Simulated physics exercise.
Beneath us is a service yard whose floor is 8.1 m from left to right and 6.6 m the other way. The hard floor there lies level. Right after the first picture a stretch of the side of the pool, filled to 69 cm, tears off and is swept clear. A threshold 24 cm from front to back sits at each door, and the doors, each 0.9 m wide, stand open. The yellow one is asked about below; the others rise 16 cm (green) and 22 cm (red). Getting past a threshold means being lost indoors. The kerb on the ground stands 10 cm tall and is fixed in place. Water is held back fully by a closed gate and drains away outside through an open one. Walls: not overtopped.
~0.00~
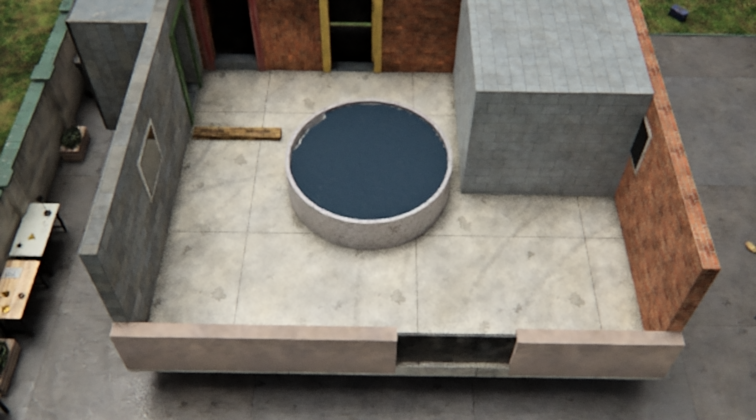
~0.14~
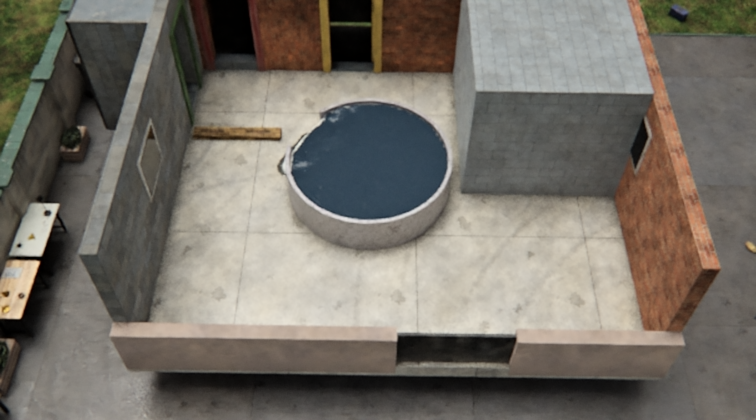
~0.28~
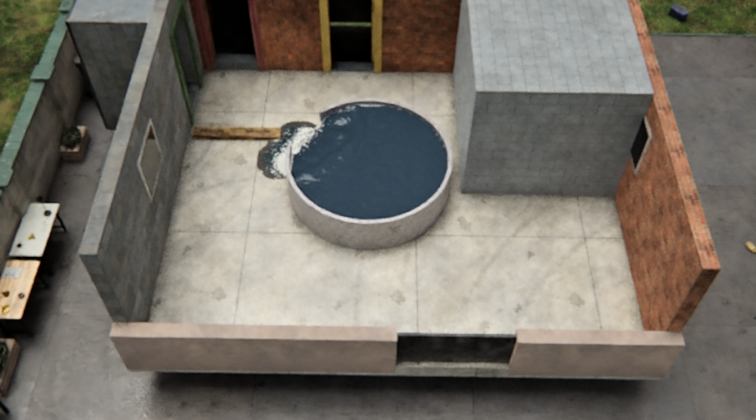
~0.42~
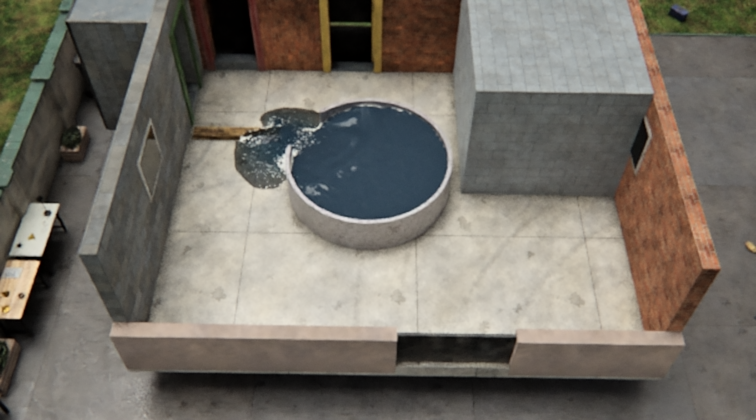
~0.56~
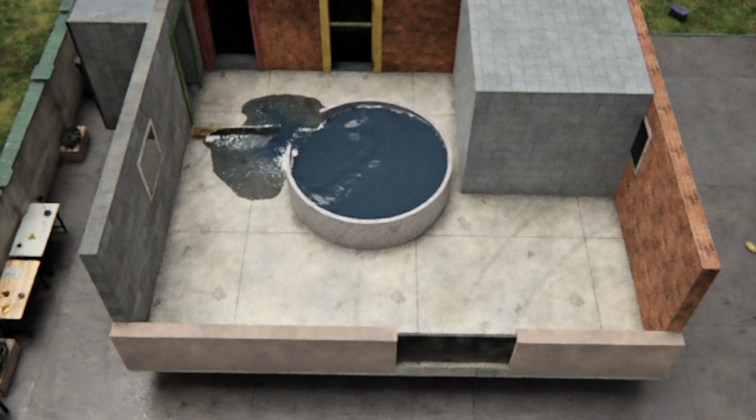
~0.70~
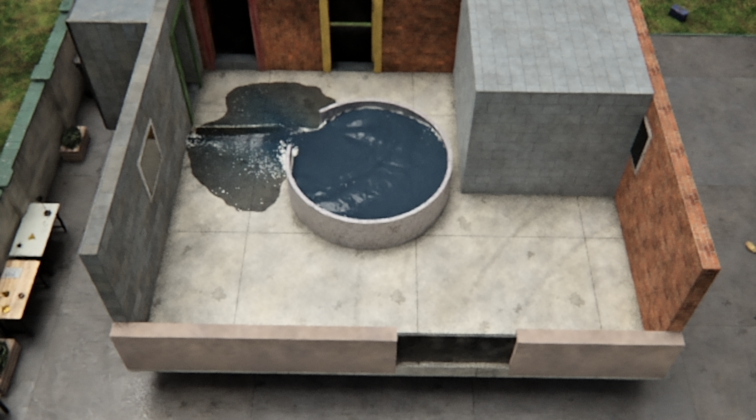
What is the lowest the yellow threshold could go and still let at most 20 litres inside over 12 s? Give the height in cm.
About 11 cm.
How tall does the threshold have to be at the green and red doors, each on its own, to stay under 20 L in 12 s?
Roughly 26 cm for the green door and roughly 30 cm for the red door.
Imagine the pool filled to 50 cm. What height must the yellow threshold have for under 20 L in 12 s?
Then around 8.5 centimetres.
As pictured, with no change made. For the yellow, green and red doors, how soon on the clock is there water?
Yellow 1.8 s, green 0.9 s, red 0.9 s.
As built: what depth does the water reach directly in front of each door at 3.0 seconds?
Door by door in cm - yellow 4, green 31, red 30.
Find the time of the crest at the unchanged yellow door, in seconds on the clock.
That happens close to 10.0 s on the clock.
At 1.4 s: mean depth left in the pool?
It averages near 55 cm.
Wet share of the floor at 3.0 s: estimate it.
Approximately 40 %.
After 1.4 s water covers 20 % of the floor, deepest (41 cm) near (187, 148); it has not reached the yellow door.
After 3.0 s water covers 40 % of the floor, deepest (36 cm) near (197, 148); 4 cm at the yellow door, 0 litres in over its 6 cm threshold.
After 12.0 s water covers 95 % of the floor, deepest (18 cm) near (429, 145); 11 cm at the yellow door, 95 litres in over its 6 cm threshold.
At the yellow door as built, the water arrived by 1.8 s and peaked near 13 cm at 9.8 s.
With a threshold of 9 cm, 42 litres would have come in within the 12 s; with 12 cm, 11 litres. So under 20 litres takes about 11 cm.
